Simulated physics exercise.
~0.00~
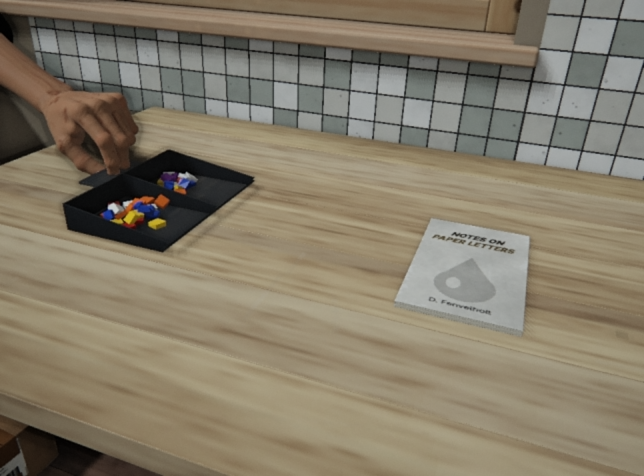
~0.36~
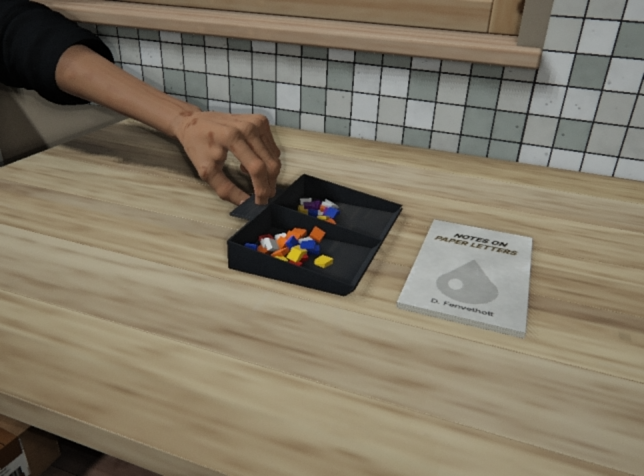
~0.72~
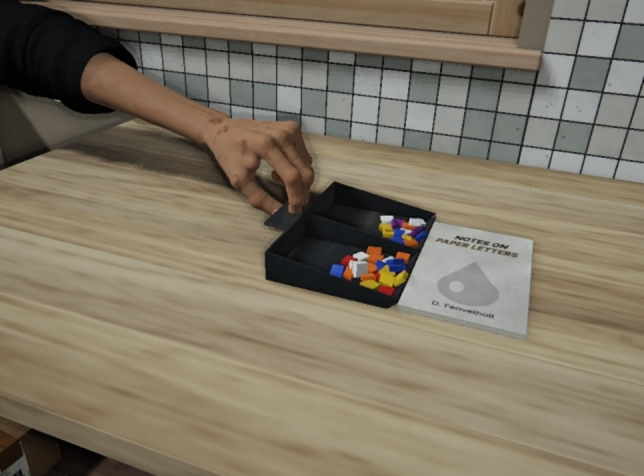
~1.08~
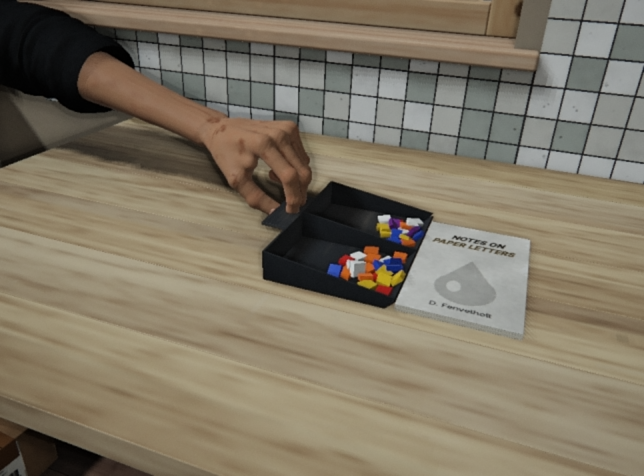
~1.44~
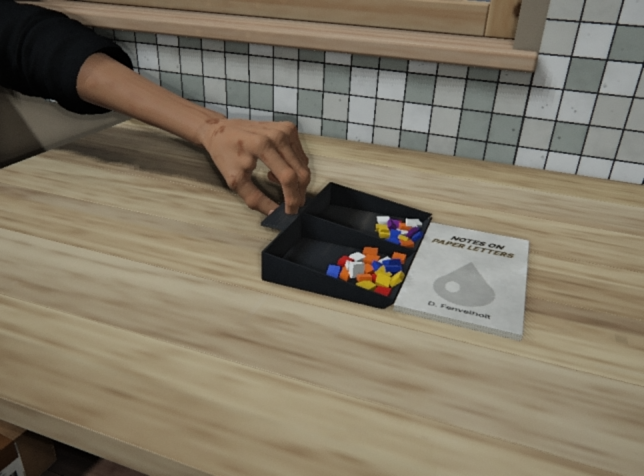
A hand slides a black tray of colourful pieces right until it stops against a thin book.
